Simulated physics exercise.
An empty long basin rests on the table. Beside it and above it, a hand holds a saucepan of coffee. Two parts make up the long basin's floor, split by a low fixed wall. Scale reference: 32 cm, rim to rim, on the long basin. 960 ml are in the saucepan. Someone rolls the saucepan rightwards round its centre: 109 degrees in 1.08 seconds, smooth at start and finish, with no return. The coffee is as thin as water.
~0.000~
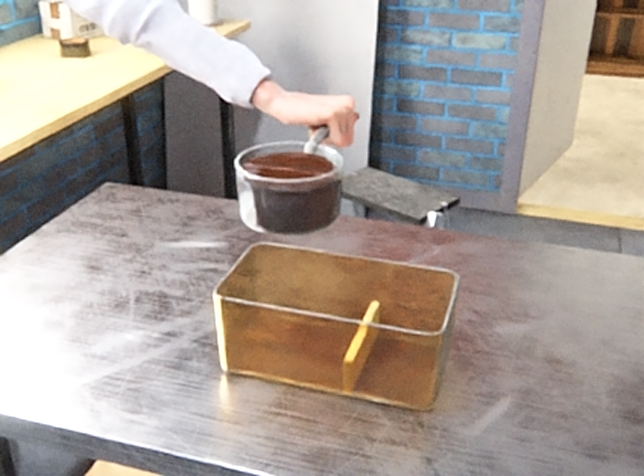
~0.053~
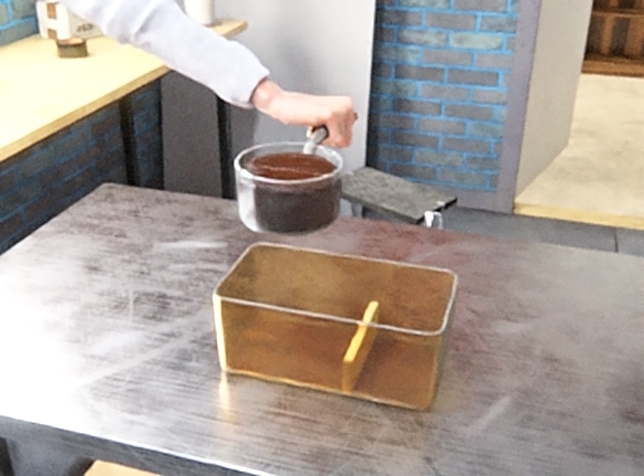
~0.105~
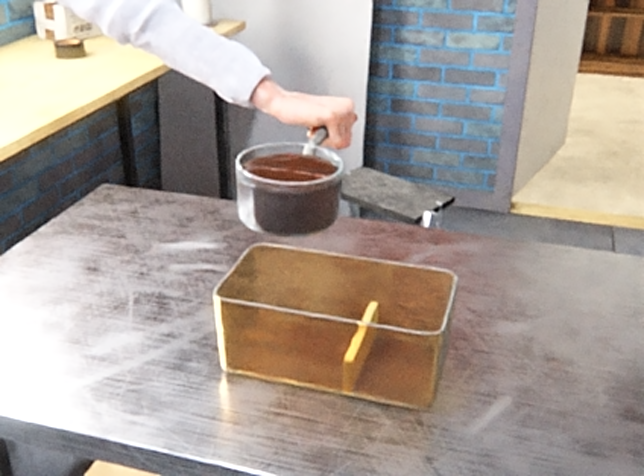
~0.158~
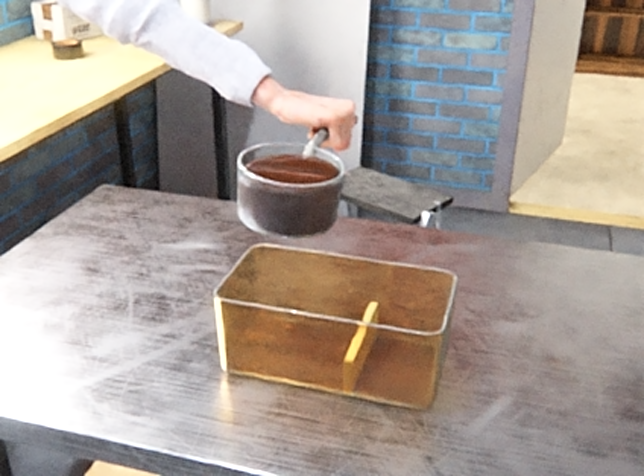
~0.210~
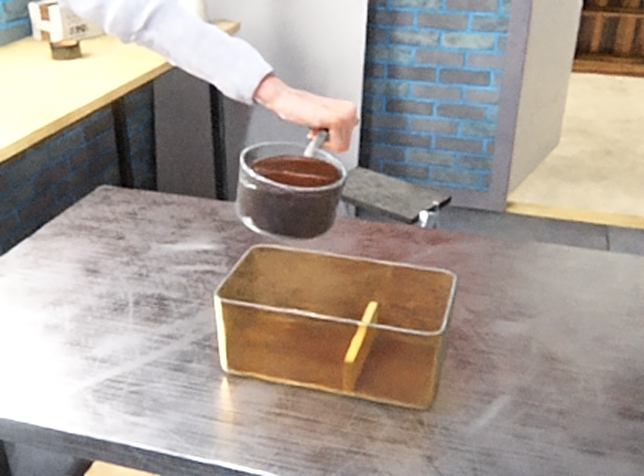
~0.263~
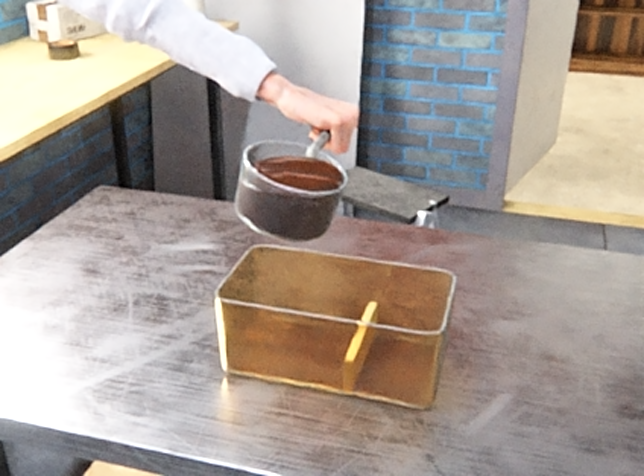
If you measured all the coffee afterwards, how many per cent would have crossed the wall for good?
Around 74 per cent would have crossed.
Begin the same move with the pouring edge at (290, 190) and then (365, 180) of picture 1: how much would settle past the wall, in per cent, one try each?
In order, 0 and 90 per cent.
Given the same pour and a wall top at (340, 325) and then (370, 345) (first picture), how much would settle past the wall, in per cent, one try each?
First try about 95 %, second try about 55 %.
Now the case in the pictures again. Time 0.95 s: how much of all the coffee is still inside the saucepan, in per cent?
I'd estimate some 8 per cent.
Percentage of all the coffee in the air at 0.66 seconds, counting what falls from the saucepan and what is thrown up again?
32 %.
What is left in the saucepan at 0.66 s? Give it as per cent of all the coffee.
Roughly 52 %.
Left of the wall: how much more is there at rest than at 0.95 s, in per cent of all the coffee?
Some 14 per cent.
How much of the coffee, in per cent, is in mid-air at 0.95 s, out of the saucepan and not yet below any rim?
About 8 per cent.
By 0.66 s the tilt is 73° and 51 per cent is still to pour, 1 is left of the wall and 16 right of it.
By 0.95 s the tilt is 105° and 8 per cent is still to pour, 10 is left of the wall and 73 right of it.
By 1.25 s the tilt is 109° and 0 per cent is still to pour, 24 is left of the wall and 74 right of it.
By 1.58 s the tilt is 109° and 0 per cent is still to pour, 25 is left of the wall and 74 right of it.
At rest 25 per cent lies left of the wall, 74 right of it and 1 outside.
